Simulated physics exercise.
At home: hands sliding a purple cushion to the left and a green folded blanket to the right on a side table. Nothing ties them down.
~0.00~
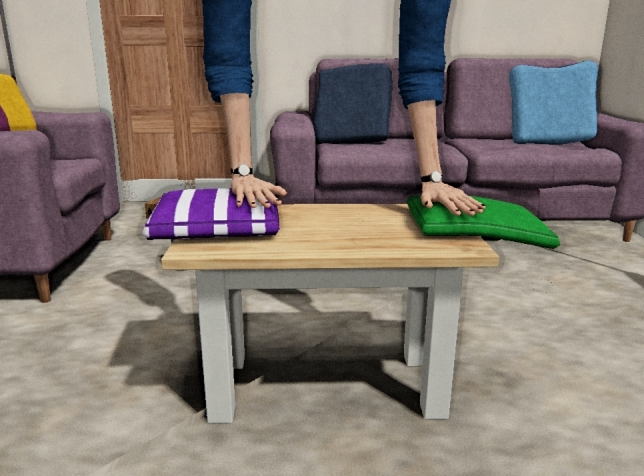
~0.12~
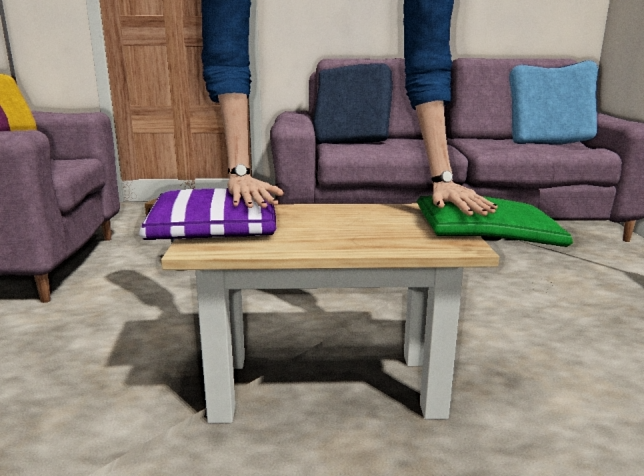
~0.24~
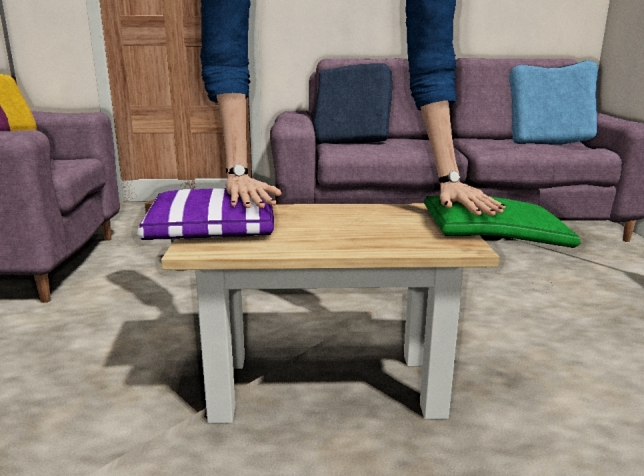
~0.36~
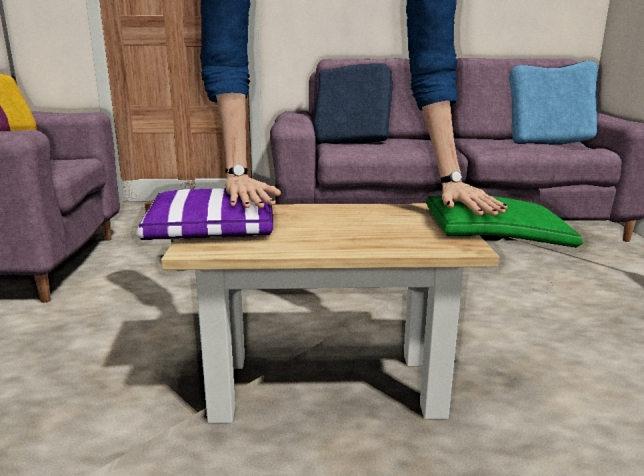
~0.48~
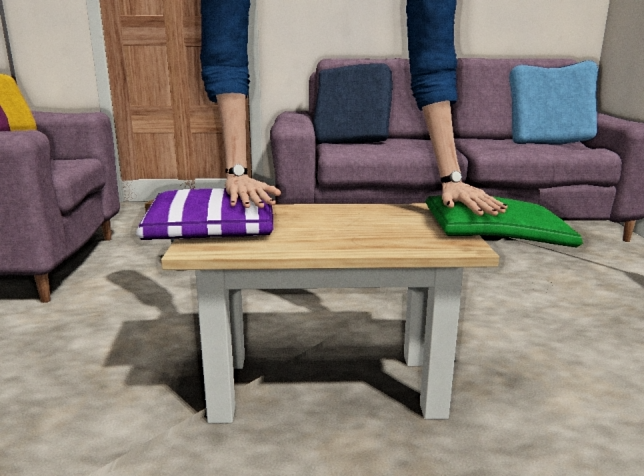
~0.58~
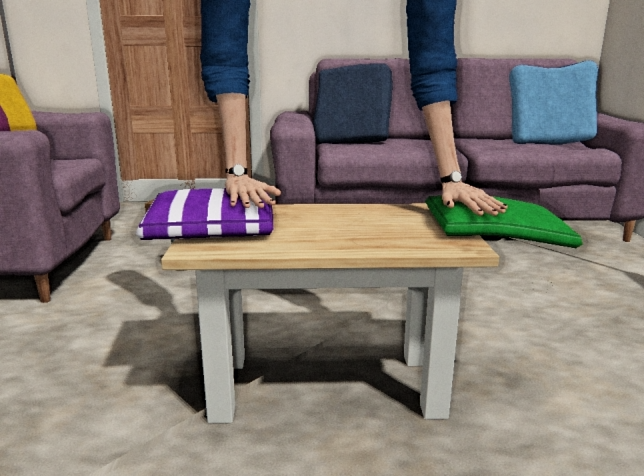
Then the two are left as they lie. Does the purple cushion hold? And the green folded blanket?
The purple cushion stays up there. The green folded blanket tips over and falls.
Around 0.92 s, cushion at rest; folded blanket falling near (501, 278).
Around 1.20 s, cushion at rest; folded blanket falling near (556, 321).
Finally, cushion at rest; folded blanket on the floor near (586, 370). The purple cushion remains on top and the green folded blanket goes down.
